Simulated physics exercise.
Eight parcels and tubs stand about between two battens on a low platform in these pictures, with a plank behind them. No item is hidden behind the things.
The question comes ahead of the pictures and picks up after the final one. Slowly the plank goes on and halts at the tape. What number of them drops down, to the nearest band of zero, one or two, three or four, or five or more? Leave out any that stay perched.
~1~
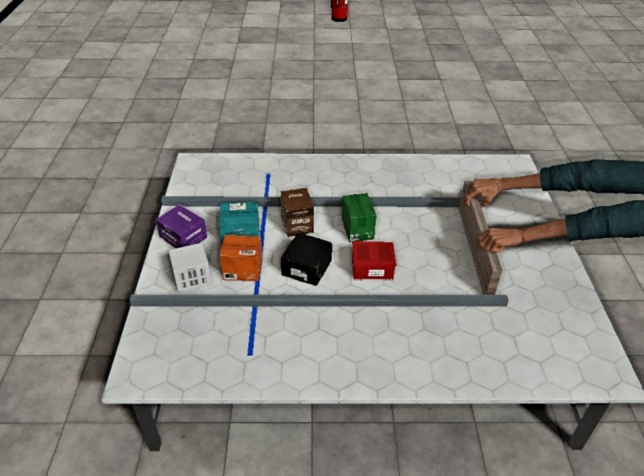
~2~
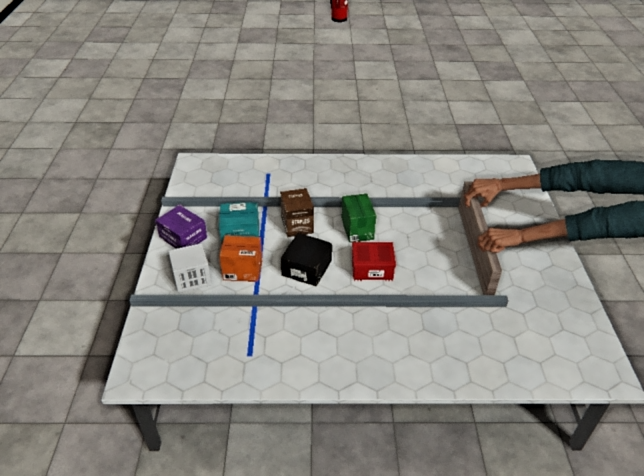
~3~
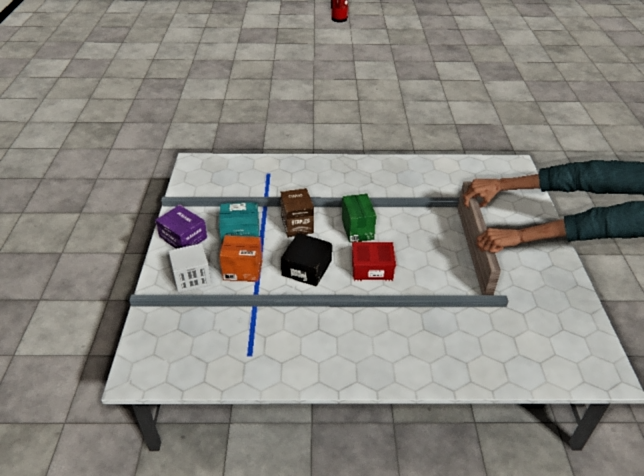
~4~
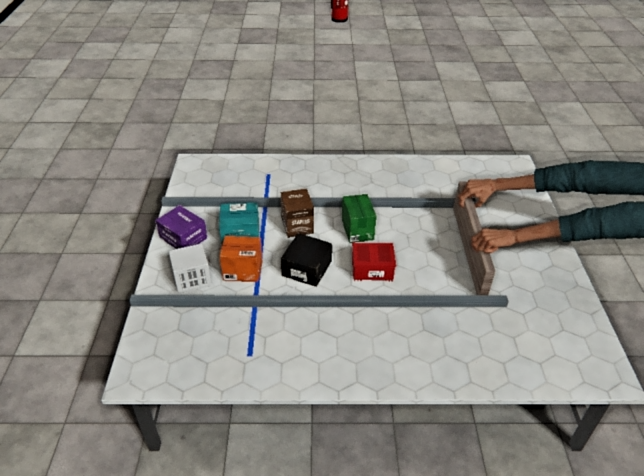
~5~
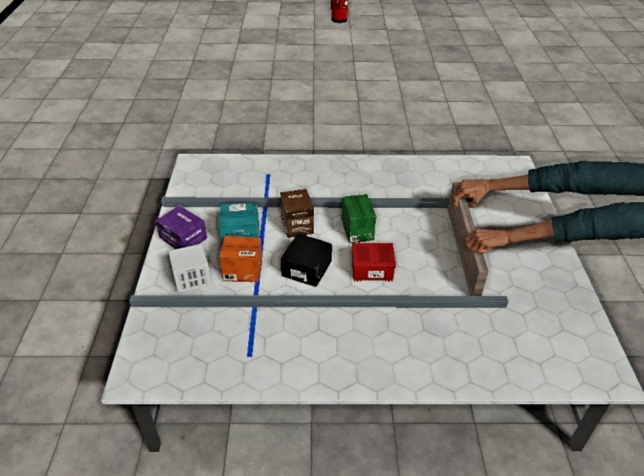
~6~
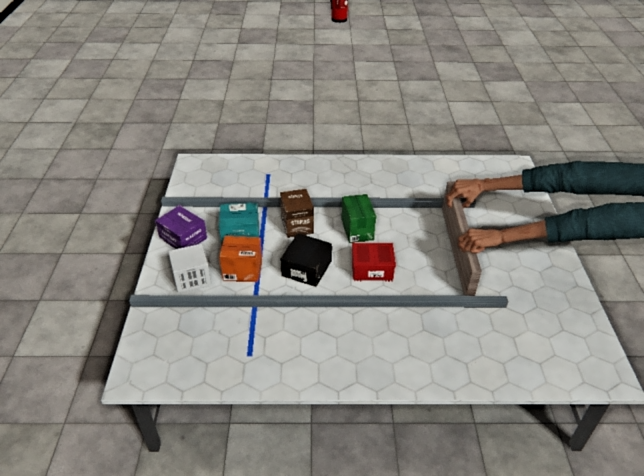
I expect only a pair or one to end up below.
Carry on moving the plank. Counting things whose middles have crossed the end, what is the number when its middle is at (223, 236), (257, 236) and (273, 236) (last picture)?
The numbers are 3, 2 and 1.
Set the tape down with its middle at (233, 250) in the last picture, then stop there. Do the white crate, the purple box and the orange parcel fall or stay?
I'd say the white crate gets knocked off, the purple box gets knocked off and the orange parcel gets knocked off.
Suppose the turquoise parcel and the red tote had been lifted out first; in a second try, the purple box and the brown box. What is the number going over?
You'd get 0 in the first case and 1 in the second one.
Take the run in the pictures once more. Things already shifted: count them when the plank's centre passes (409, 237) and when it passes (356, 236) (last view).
First position 0; second position 3.
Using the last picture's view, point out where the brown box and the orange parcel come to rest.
The brown box finishes at (223, 211); the orange parcel finishes at (158, 261).
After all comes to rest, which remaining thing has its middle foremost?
Orange parcel, foremost.
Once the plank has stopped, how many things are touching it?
The count in contact is 2.
Soon after, none off yet; purple box at rest near (182, 229); white crate at rest near (190, 269); turquoise parcel at rest near (240, 225).
After that, none off yet; purple box at rest near (182, 229); white crate moving near (189, 269); turquoise parcel at rest near (240, 225).
In the end, the number that fall off is one or two; gone, white crate and purple box.
